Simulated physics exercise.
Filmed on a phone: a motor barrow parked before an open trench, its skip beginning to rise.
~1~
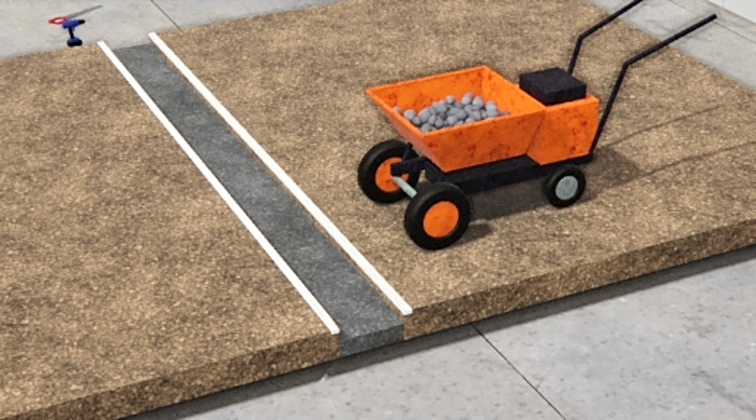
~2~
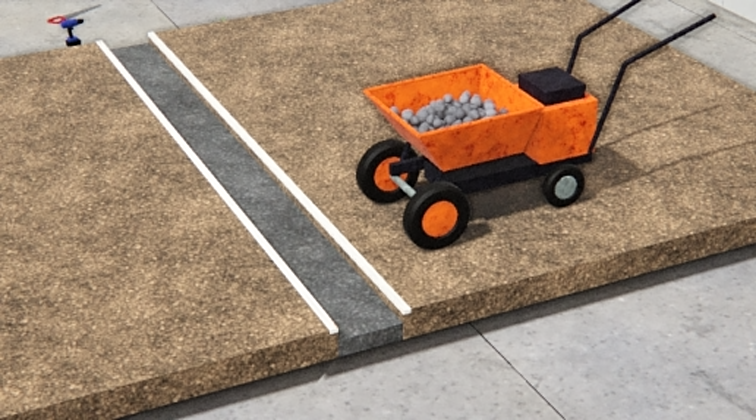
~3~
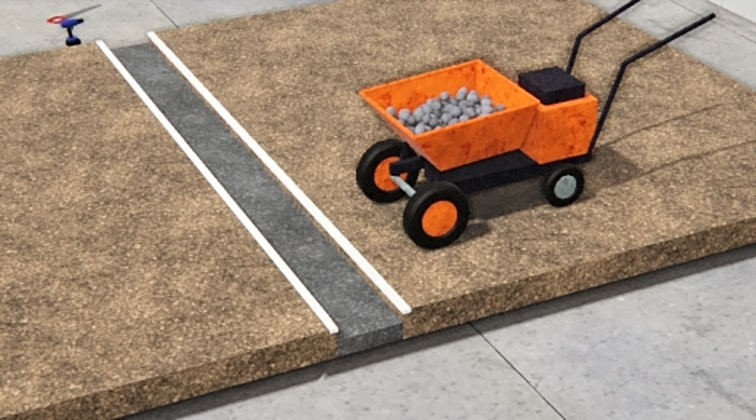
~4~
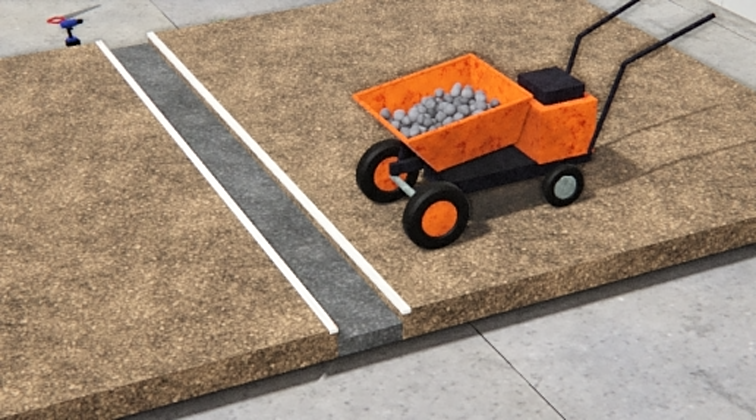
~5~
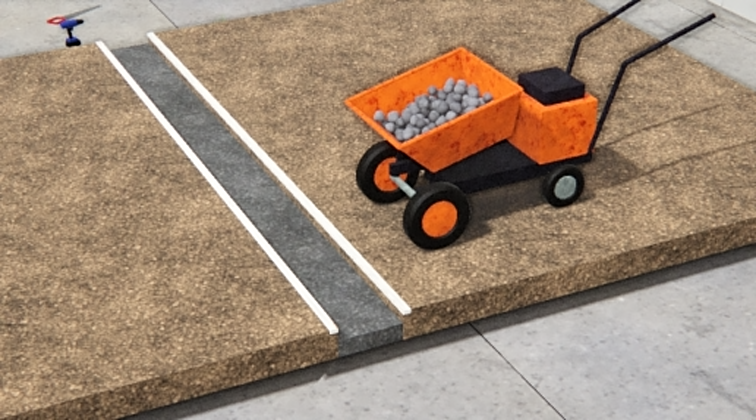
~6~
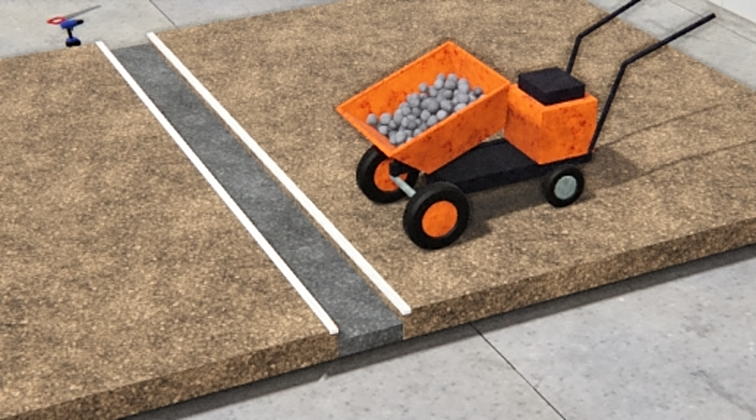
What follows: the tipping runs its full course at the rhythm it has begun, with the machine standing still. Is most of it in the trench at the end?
It catches the larger part.
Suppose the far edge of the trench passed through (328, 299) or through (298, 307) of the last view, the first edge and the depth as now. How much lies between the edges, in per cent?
About 60 and 90 per cent.
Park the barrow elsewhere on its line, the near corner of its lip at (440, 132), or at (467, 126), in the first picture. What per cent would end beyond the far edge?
In turn 10 and 0 in a hundred.
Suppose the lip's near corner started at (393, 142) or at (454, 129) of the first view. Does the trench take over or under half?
In turn: Under half; above a half.
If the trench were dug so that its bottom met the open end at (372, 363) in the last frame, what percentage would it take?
Roughly 90 in a hundred.
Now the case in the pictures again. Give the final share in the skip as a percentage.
About 0 per cent.
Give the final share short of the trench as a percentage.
Near 0 %.
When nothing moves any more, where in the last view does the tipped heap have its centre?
Roughly at (297, 252).
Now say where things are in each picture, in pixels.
The first picture shows lip of the skip (422, 136), level; top of the load (461, 115), round cobbles; first edge of the trench (385, 285); far edge (314, 303), the trench over half as wide as the skip, and shallow for its width.
The second picture shows lip of the skip (419, 136), tipped barely; top of the load (459, 114).
The third picture shows lip of the skip (414, 138), tipped barely; top of the load (468, 113).
The fourth picture shows lip of the skip (408, 142), tipped a little; top of the load (474, 110).
The fifth picture shows lip of the skip (399, 148), tipped a little; top of the load (467, 106).
The sixth picture shows lip of the skip (390, 155), tipped clearly; top of the load (460, 98); first edge of the trench (384, 284); far edge (313, 303).
Just after the last frame, skip tipped steeply; every one in the skip.
A moment on, skip tipped right over; the larger part in the skip; about a tenth in or heaped over the trench; just a few falling.
Further on, skip tipped right over; roughly a quarter in the skip; roughly two thirds in or heaped over the trench; about a tenth beyond it.
When it is over, skip tipped right over; just a few short of the trench; the larger part in or heaped over the trench; roughly a quarter beyond it.
